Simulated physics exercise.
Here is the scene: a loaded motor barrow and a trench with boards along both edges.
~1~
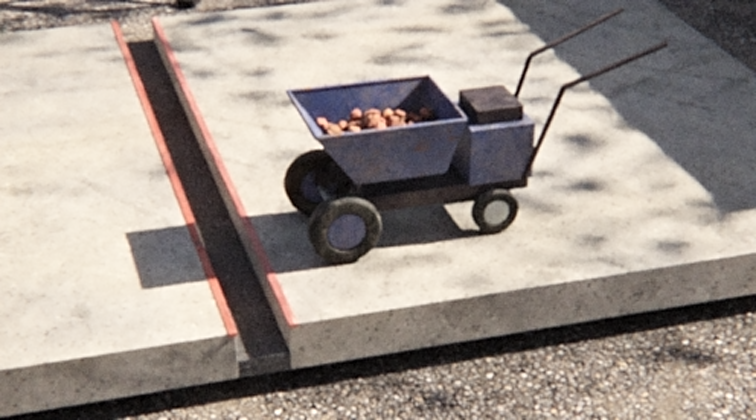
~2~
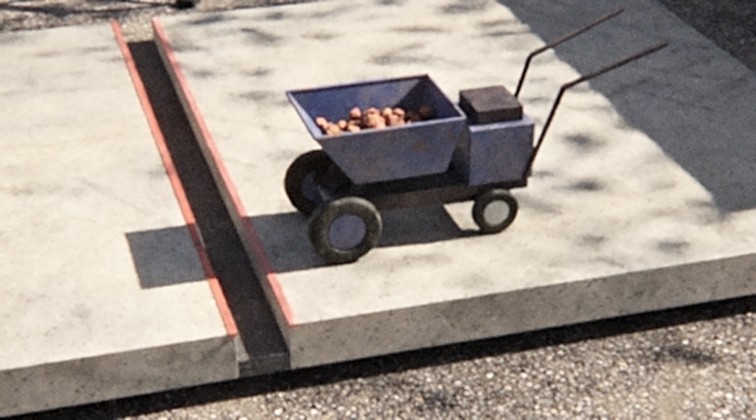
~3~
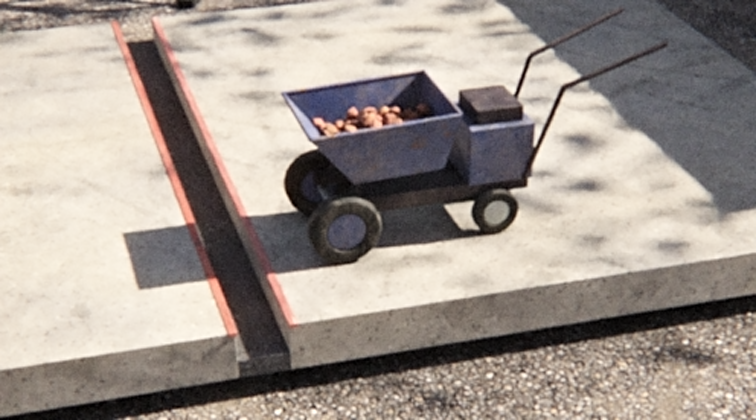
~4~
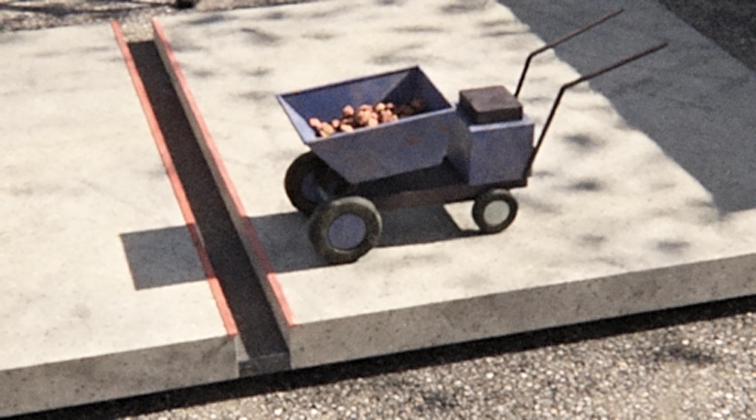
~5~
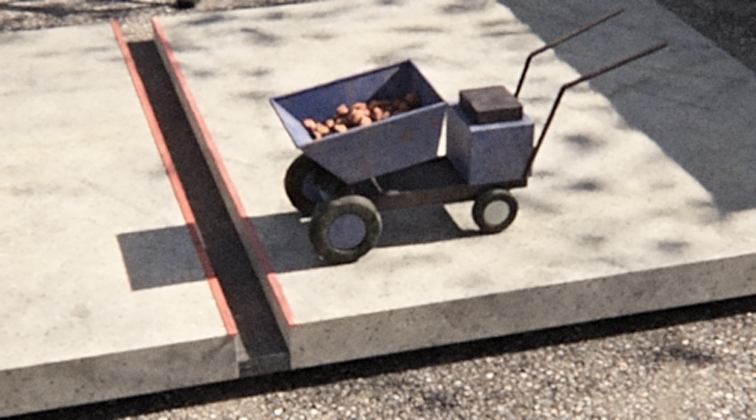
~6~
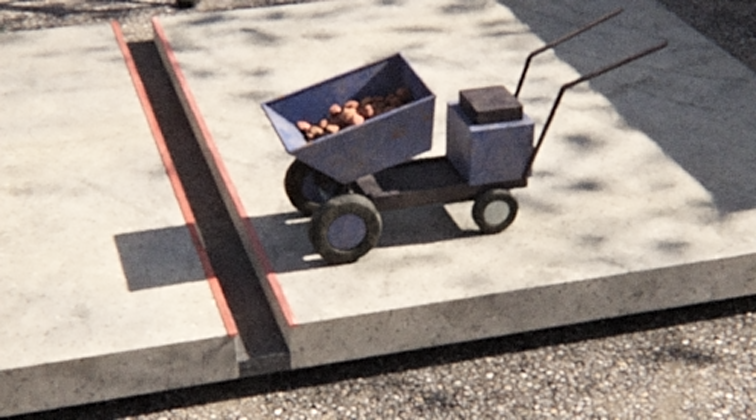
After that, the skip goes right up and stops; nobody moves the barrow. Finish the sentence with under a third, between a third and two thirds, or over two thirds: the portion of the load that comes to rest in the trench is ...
It is between a third and two thirds.
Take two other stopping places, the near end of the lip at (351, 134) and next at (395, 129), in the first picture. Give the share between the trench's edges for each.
About 100 per cent for the first spot and about 40 per cent for the second.
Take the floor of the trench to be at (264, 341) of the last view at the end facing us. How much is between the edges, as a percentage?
It comes out near 50 percent.
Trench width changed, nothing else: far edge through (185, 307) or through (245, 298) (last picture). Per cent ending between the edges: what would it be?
In order: Near 100, then 10 percent.
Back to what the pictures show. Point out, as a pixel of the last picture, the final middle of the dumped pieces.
Roughly at pixel (212, 259).
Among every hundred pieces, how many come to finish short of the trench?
Estimate: Around 0 per cent.
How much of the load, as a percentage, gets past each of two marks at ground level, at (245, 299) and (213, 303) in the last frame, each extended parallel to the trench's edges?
In order: Near 70 %, then 40 %.
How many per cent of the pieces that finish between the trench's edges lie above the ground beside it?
About 5 in a hundred.
Shortly afterwards, skip tipped steeply; the whole lot in the skip.
Next, skip tipped steeply; all but a few in the skip; only a few in or heaped over the trench; only a few beyond it; only a few falling.
Some moments later, skip tipped right over; a little in the skip; near a third in or heaped over the trench; near half beyond it.
In the end, skip tipped right over; near half in or heaped over the trench; near half beyond it.
